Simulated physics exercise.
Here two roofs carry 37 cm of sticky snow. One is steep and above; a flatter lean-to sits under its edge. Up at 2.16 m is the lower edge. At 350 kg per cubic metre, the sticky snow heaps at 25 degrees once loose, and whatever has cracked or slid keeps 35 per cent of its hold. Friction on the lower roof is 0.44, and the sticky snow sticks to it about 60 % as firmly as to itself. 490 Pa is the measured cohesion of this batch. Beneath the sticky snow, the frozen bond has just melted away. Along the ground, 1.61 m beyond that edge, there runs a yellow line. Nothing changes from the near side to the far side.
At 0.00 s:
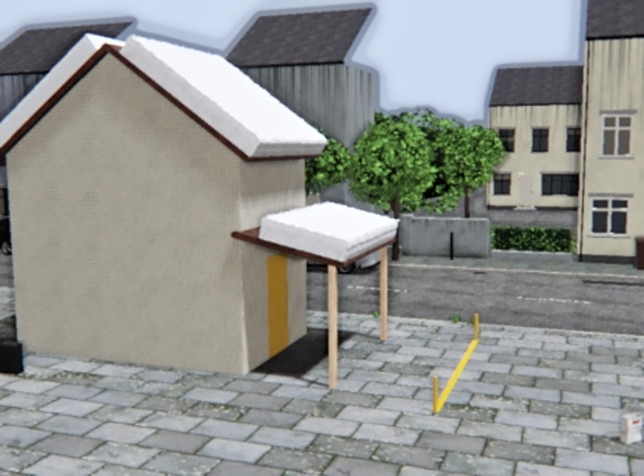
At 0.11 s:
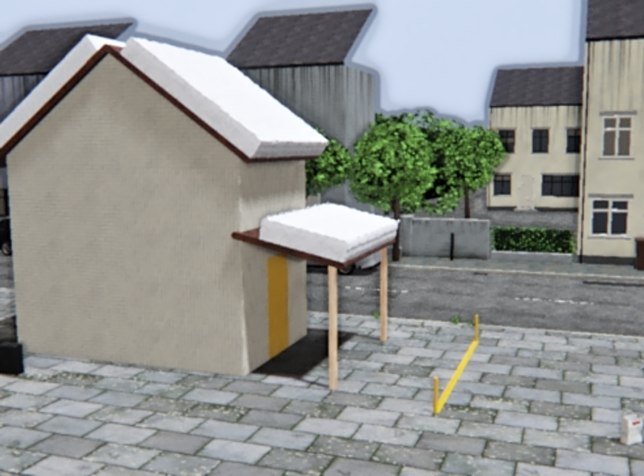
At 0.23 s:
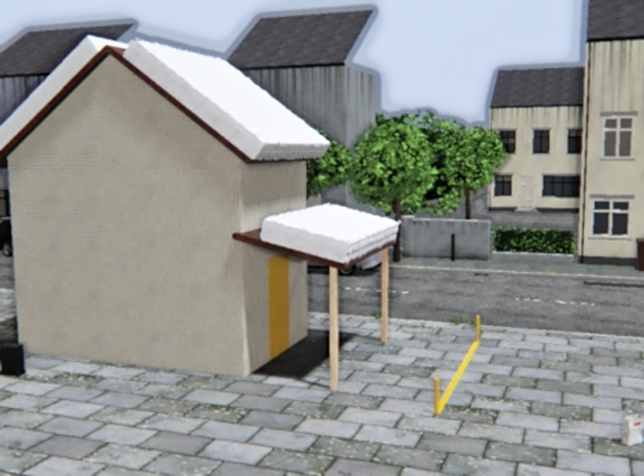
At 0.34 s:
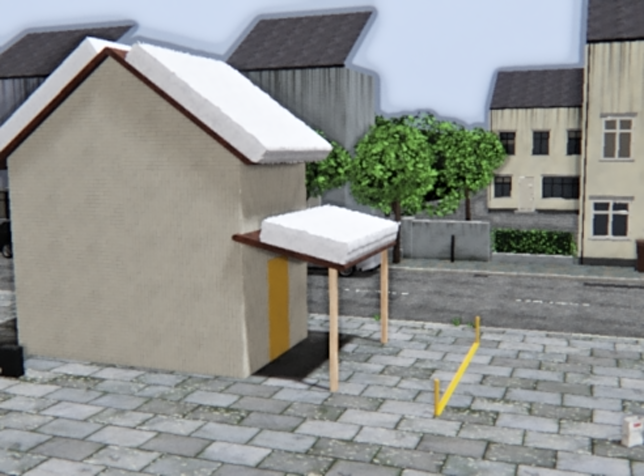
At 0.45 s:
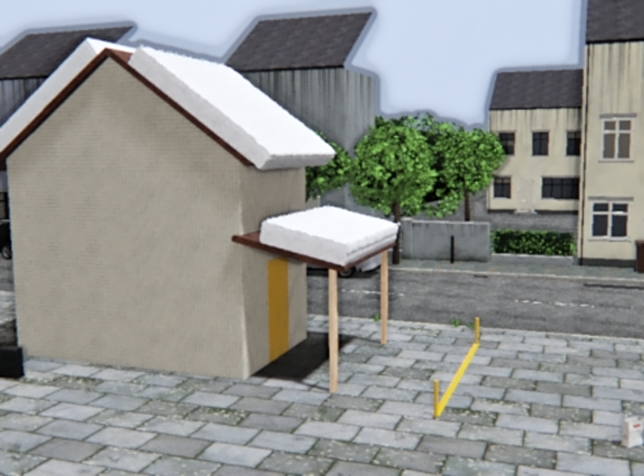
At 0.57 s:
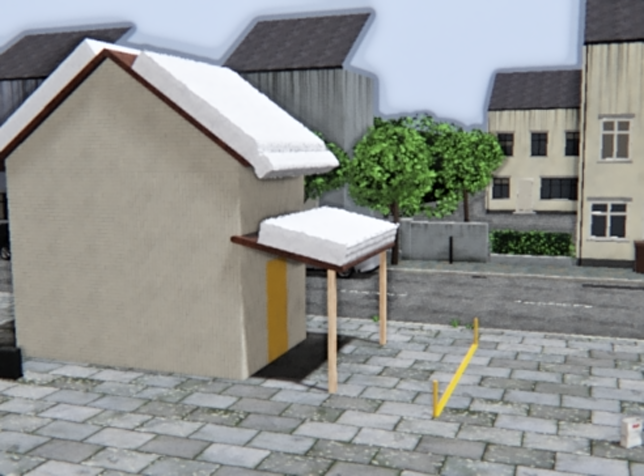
A grey-paved yard beside a road, with trees and pale and dark-roofed houses behind, is seen from slightly above by a still camera. On the left stands a beige building with a steep roof under thick white snow, a snow-topped lean-to on wooden posts, and a yellow line on the ground to the right. The upper snow slides slowly down the right slope, pushing past the eave above the lean-to and starting to crack.
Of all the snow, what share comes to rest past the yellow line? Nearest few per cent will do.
I would say 38 percent of it lands past the line.
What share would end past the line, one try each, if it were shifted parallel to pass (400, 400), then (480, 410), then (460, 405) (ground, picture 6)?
The three tries give 50 %, 30 % and 35 % in turn.
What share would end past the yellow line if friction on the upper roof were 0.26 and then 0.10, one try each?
One try each gives 45 % and then 50 %.
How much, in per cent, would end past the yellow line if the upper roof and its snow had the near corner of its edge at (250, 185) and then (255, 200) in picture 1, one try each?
In that order: 25 %, 8 %.
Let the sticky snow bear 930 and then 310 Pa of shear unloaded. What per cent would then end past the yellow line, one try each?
Respectively 25 % and 40 %.
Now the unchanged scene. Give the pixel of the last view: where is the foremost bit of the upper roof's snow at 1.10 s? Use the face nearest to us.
Around pixel (316, 232).
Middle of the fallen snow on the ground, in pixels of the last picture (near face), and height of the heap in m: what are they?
Middle around (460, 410); height roughly 0.4 m.
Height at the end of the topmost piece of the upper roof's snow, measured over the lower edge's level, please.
Height above lower edge: Approx. 0.8 m.
After 1.10 s, none is below the lower edge and 0 % is past the line.
After 1.73 s, none is below the lower edge and 0 % is past the line.
After 2.37 s, 53 % is below the lower edge and 8 % is past the line.
After 3.00 s, 66 % is below the lower edge and 38 % is past the line.
After 3.90 s, 66 % is below the lower edge and 38 % is past the line.
